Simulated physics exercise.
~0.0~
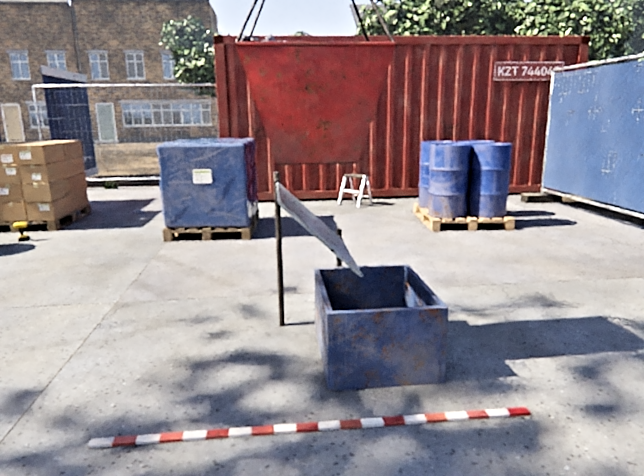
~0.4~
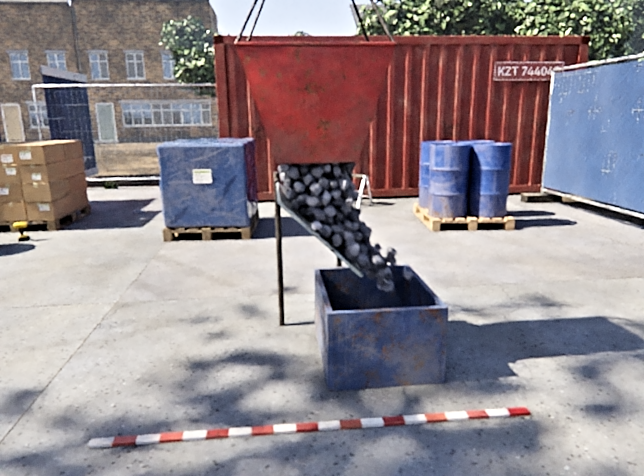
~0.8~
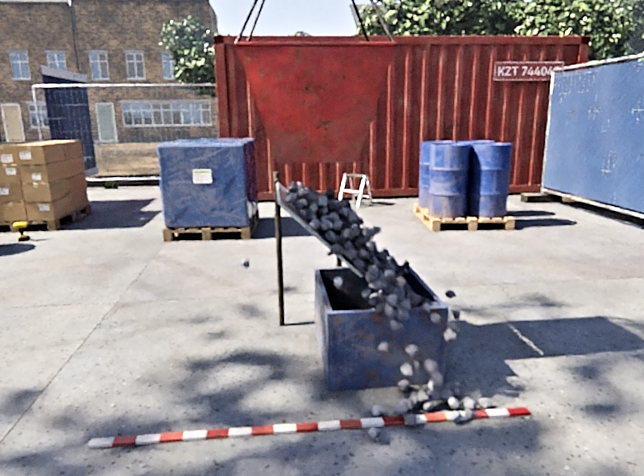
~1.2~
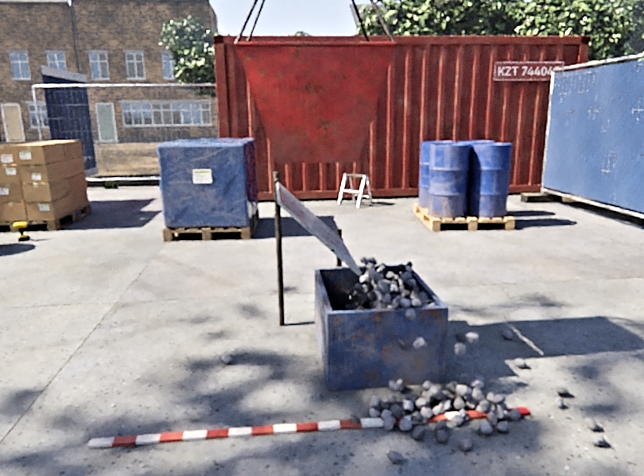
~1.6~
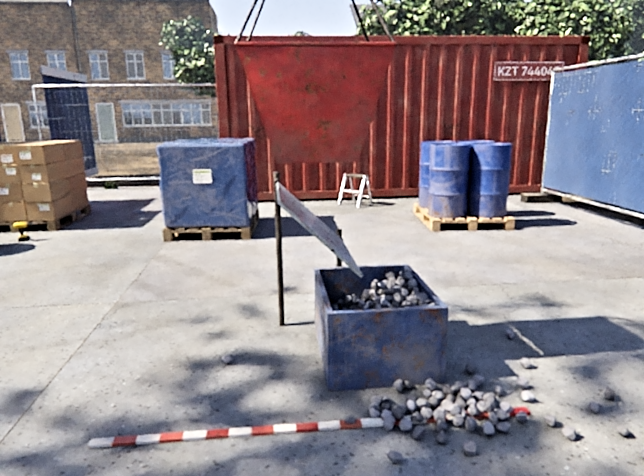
The footage shows dark stones dropping from a red skip onto a sloping steel plate in a yard and sliding down to the right into an open blue bin, where most settle while others spill over and scatter on the ground beside a striped staff.
